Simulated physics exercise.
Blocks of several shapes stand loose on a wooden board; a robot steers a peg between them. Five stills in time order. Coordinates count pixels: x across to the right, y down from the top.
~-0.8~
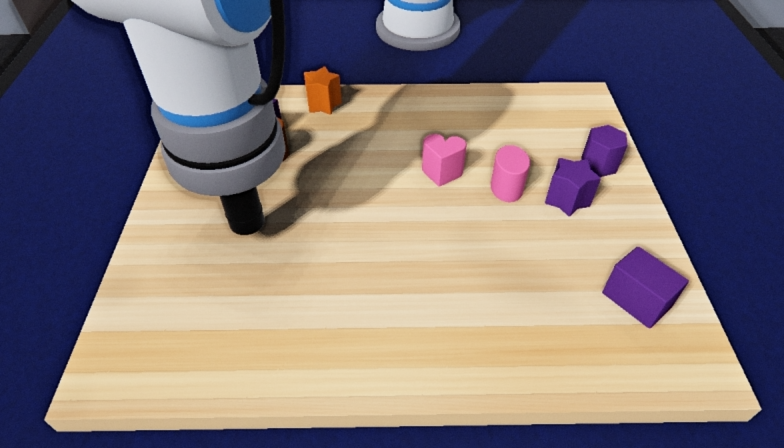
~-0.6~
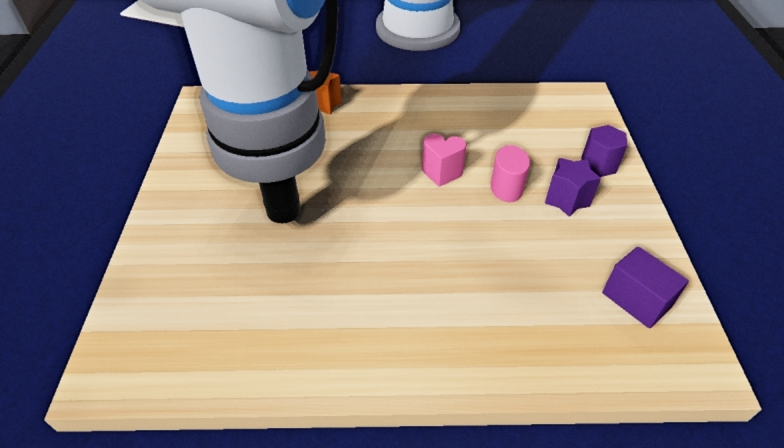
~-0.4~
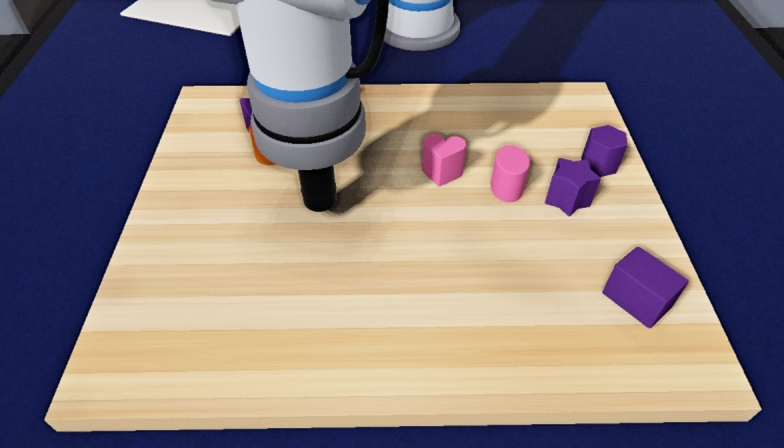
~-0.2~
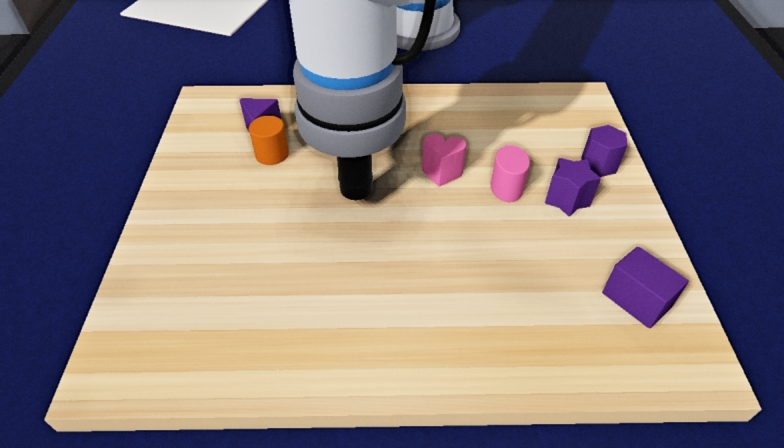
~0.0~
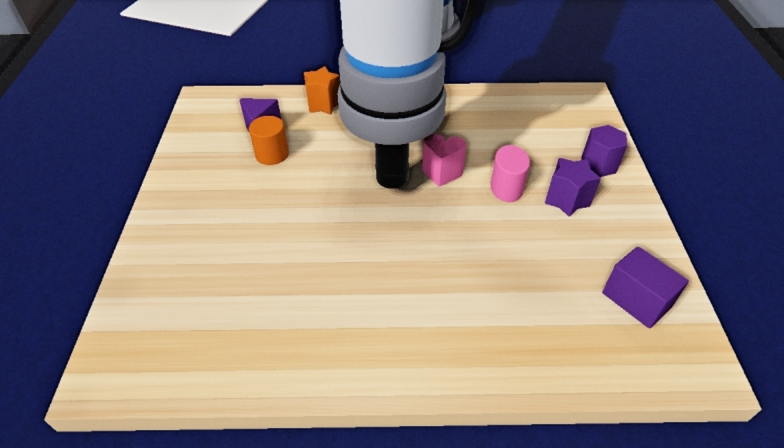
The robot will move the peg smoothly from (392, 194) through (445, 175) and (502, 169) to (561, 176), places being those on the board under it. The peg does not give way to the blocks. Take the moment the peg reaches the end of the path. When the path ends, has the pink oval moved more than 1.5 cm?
The answer is yes.
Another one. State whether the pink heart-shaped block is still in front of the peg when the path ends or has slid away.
My guess is it ends up beside or behind the peg.
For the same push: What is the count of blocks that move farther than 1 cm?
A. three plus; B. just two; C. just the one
Choice B: Just two.
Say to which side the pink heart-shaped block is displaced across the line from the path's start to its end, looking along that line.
Goes left.
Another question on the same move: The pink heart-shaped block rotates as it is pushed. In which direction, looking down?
Spins counterclockwise.
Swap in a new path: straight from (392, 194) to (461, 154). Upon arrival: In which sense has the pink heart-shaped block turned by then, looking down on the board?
Top view: Clockwise.
On the path given first. One third of the way, peg (446, 160); pink heart-shaped block (472, 134).
Two thirds of the way, peg (506, 154); pink heart-shaped block (518, 122), turned 45° anticlockwise; pink oval (525, 162), turned 35° clockwise.
At the end, peg (566, 161); pink heart-shaped block (520, 121), turned 50° anticlockwise; pink oval (537, 164), turned 85° clockwise; purple star-shaped block unmoved.
